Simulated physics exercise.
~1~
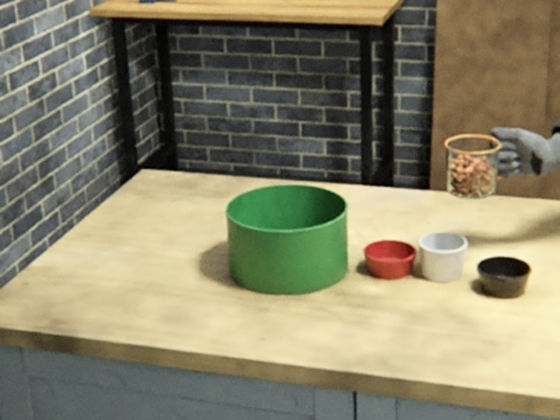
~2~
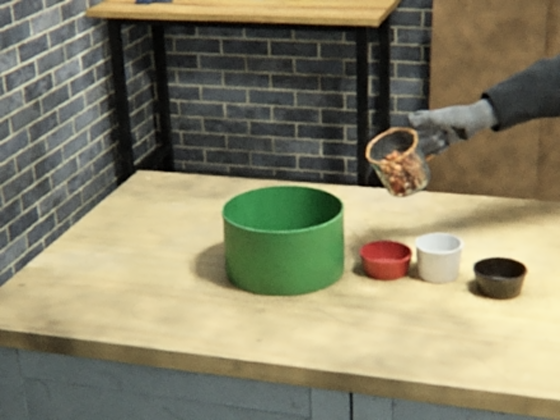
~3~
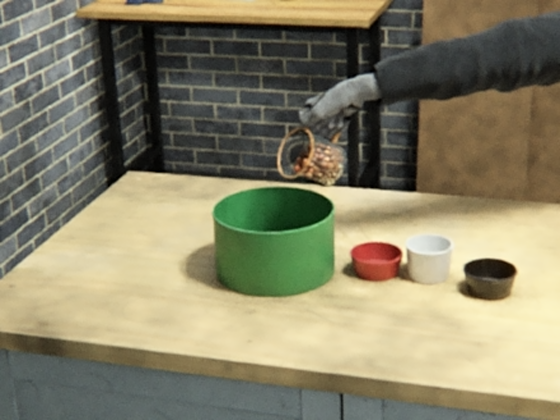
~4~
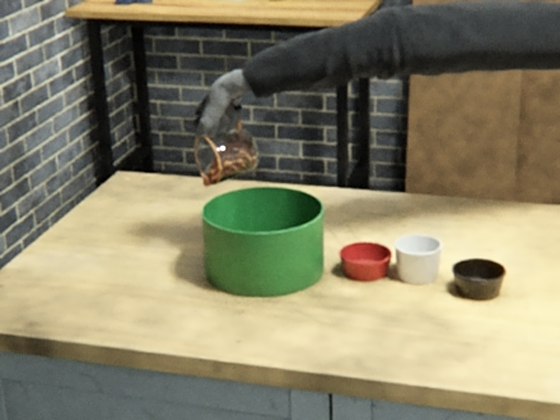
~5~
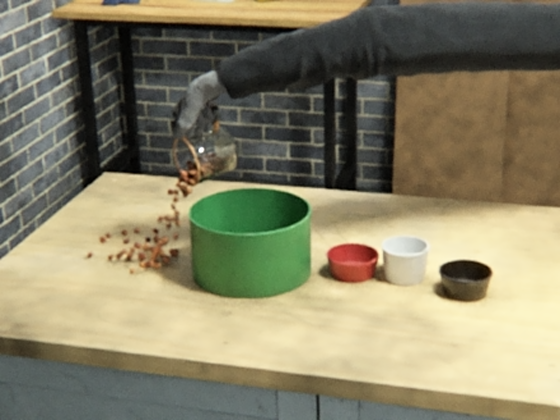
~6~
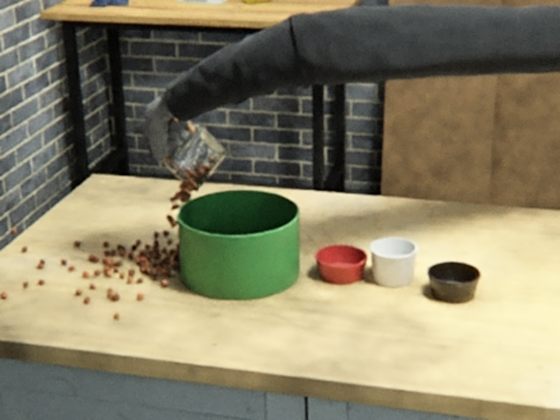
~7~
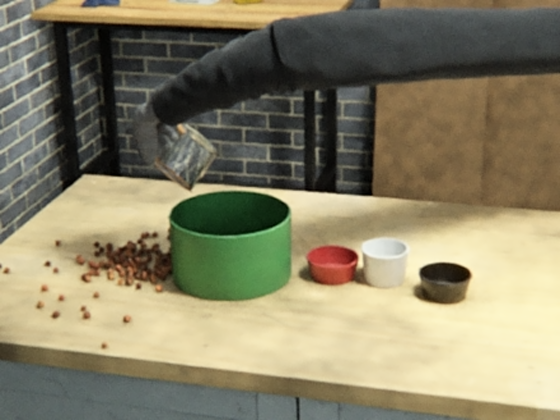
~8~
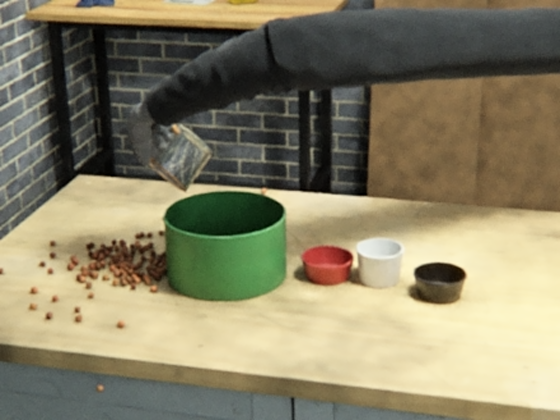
A gloved hand carries a clear cup of hazelnuts leftward above a table, past black, white and red dishes and over a green pot, tipping it until the nuts pour out beyond the pot's left side and scatter across the tabletop, leaving the cup empty and upturned.
